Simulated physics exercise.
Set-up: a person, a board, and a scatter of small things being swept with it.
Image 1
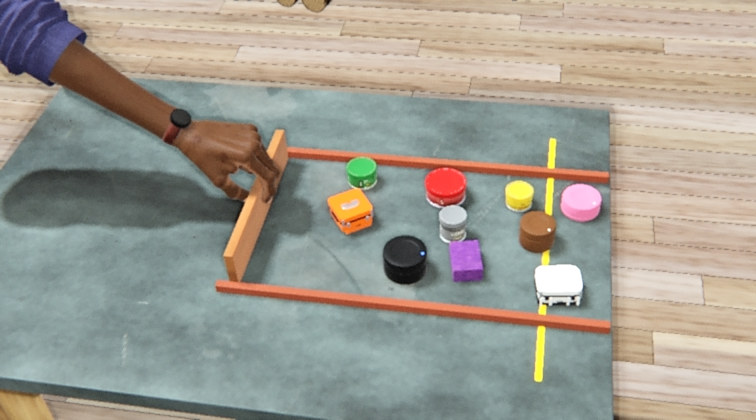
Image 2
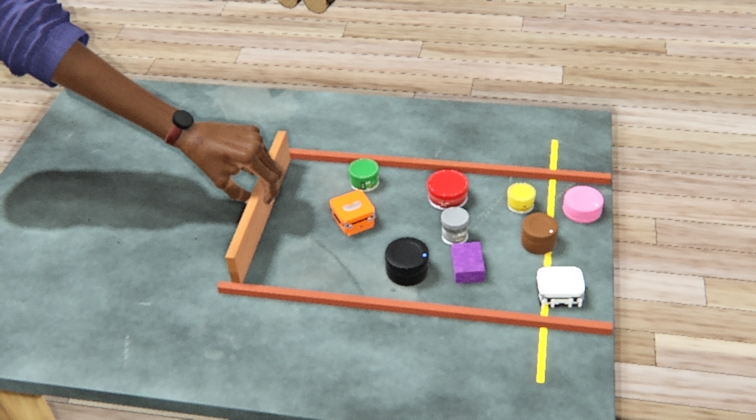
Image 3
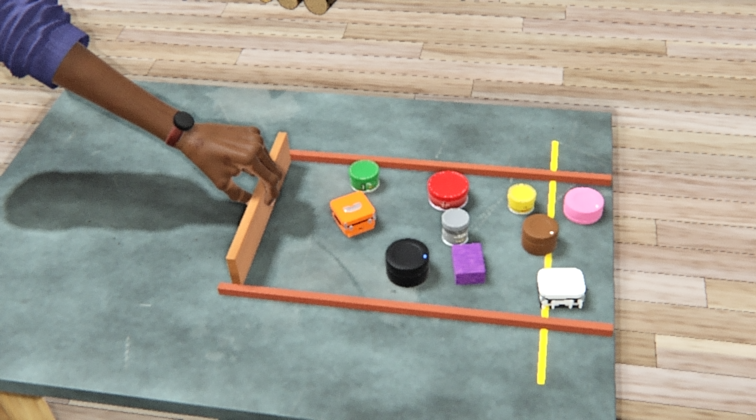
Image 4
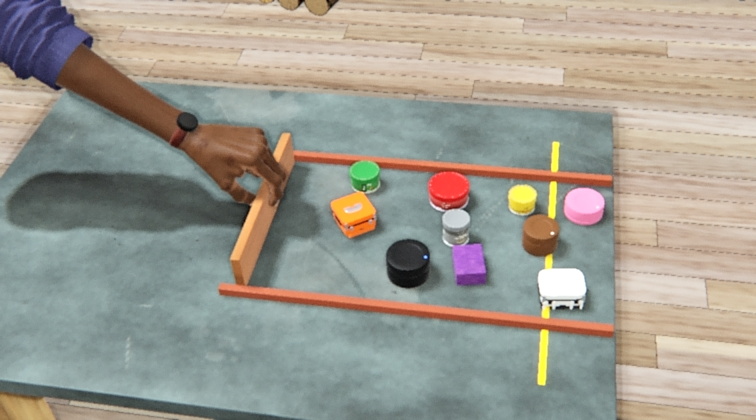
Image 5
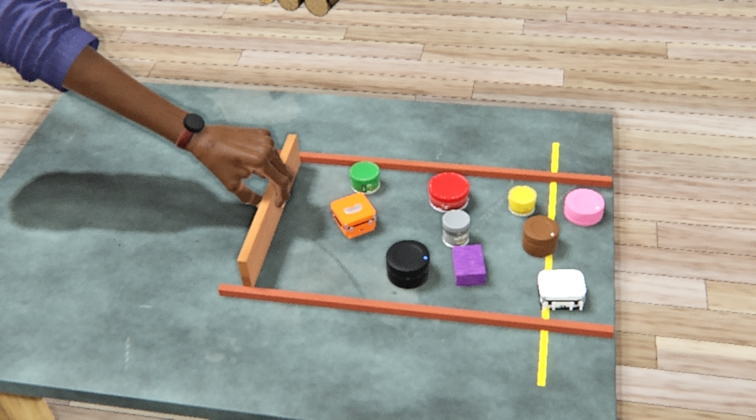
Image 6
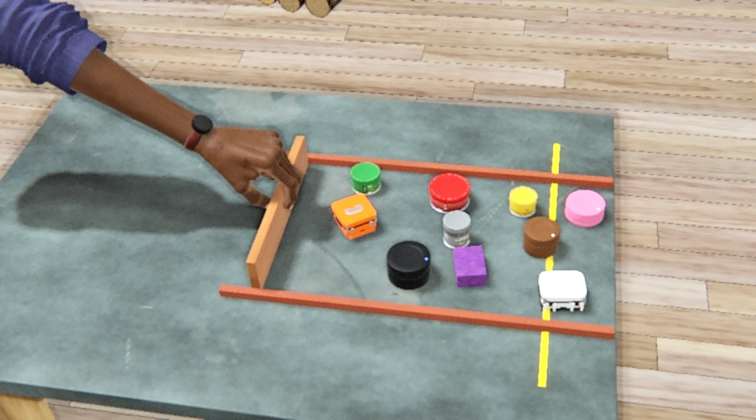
In the video, a hand holds an orange board upright between two rails on a gray tabletop and slides it slightly to the right, toward scattered small colorful containers, which stay in place near a yellow tape line.
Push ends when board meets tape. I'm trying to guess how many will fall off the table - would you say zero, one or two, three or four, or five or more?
I would say one or two.
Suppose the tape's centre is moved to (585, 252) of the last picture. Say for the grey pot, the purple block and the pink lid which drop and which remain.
The grey pot is no longer there; as for the purple block, it is no longer there; and the pink lid is no longer there.
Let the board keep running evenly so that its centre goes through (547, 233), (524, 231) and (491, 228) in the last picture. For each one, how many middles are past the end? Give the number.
Past the end: 2, 0 and 0.
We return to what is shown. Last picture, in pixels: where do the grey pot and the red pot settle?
Grey pot: (602, 240); red pot: (573, 218).
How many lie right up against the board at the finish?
4.
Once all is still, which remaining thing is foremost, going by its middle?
It would be the white case.
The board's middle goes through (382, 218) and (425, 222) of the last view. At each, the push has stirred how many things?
First position 2; second position 6.
Soon after, none off yet; pink lid at rest near (585, 208); white case at rest near (562, 292); brown lid at rest near (541, 237).
Then, none off yet; pink lid moved a little near (596, 208); white case moved a little near (575, 299); brown lid moved about its own width near (593, 240).
At rest, the number that fall off is one or two; fallen, brown lid and pink lid.
